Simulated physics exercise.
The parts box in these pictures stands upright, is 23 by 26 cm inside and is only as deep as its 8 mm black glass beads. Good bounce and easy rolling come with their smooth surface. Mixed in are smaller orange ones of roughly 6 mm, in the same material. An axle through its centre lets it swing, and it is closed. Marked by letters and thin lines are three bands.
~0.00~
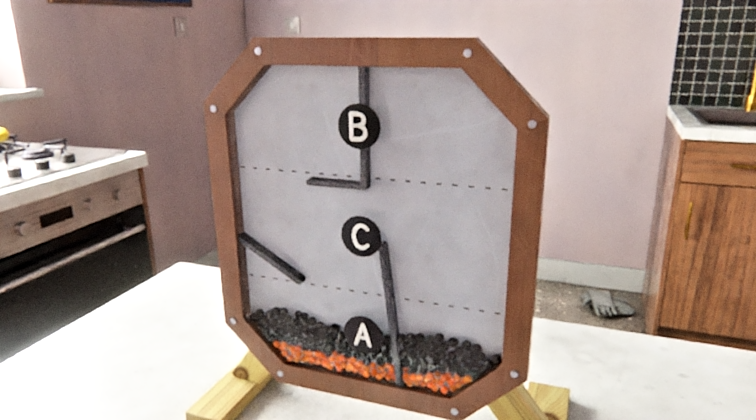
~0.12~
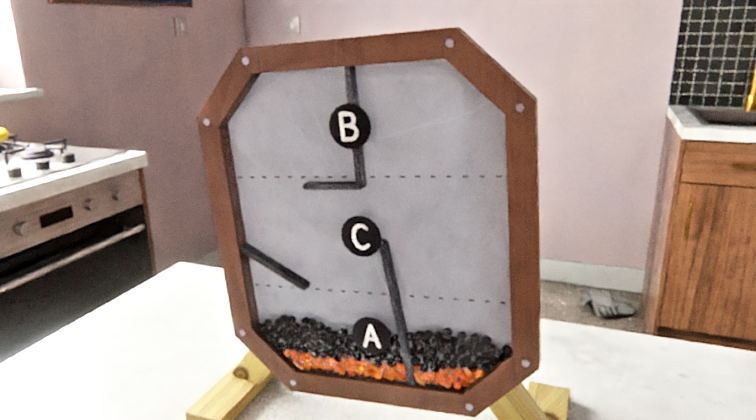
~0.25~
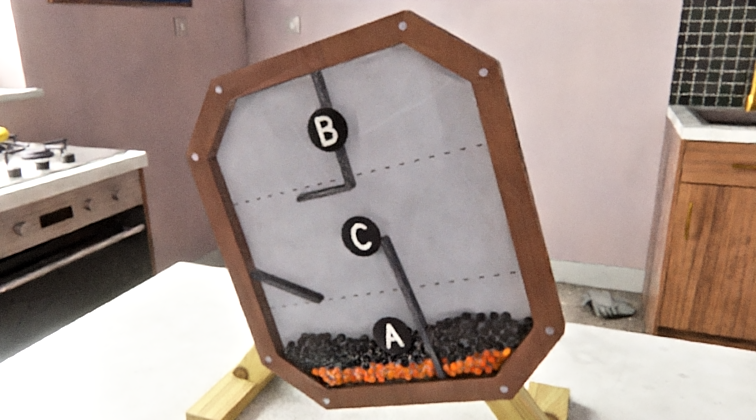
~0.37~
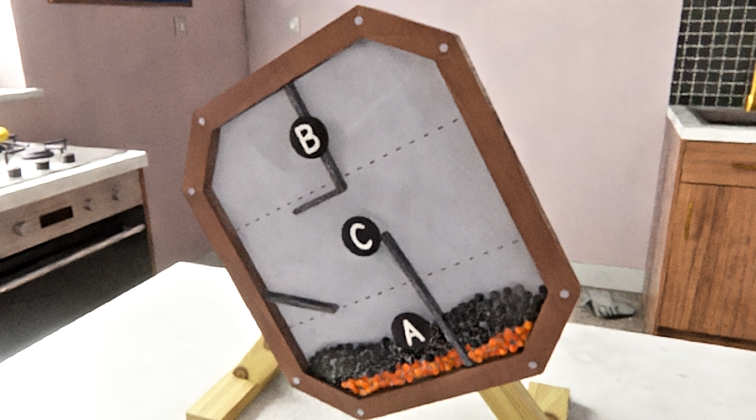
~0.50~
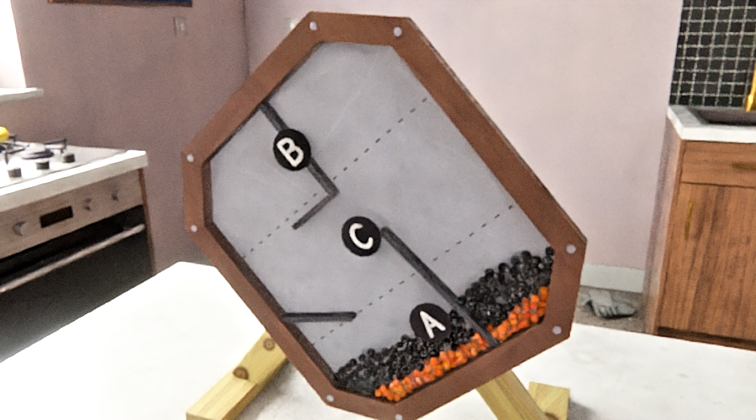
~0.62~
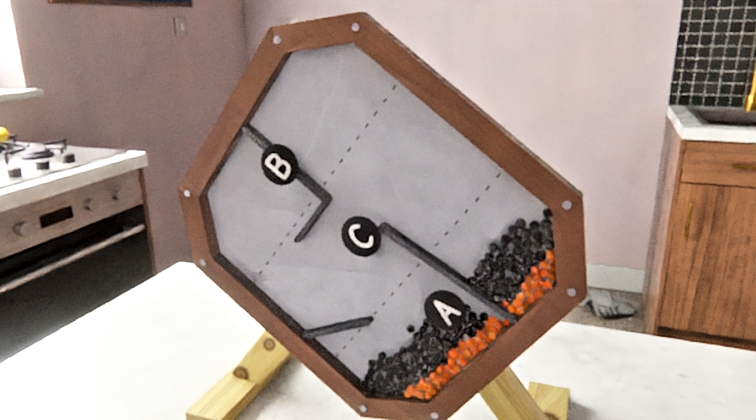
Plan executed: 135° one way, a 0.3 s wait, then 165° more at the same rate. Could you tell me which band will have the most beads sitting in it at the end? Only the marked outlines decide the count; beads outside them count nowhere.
That would be A.
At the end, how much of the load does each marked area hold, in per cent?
Band A: 50; band B: 30; band C: 20.
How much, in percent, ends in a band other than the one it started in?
Close to 50 % end up somewhere else.
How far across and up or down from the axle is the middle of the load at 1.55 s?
Roughly 5 centimetres to the right and 2 centimetres below.
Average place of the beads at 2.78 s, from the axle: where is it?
Right: About 4 cm; below: About 5 cm.
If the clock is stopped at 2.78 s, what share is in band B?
70 per cent.
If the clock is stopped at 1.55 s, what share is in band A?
Share: Some 55 per cent.
By 1.55 s, it stands 135° anticlockwise; the beads' middle is 5 cm right of and 2 cm below the centre; A 55 %, B 35 %, C 15 %.
By 2.78 s, it has come round 218° anticlockwise; the beads' middle is 4 cm right of and 5 cm below the centre; A 10 %, B 70 %, C 20 %.
By 3.71 s, it has come round 300° anticlockwise; the beads' middle is 2 cm right of and 4 cm below the centre; A 35 %, B 35 %, C 35 %.
All still by 4.4 s, it has come round 300° anticlockwise; A 50 %, B 30 %, C 20 %.
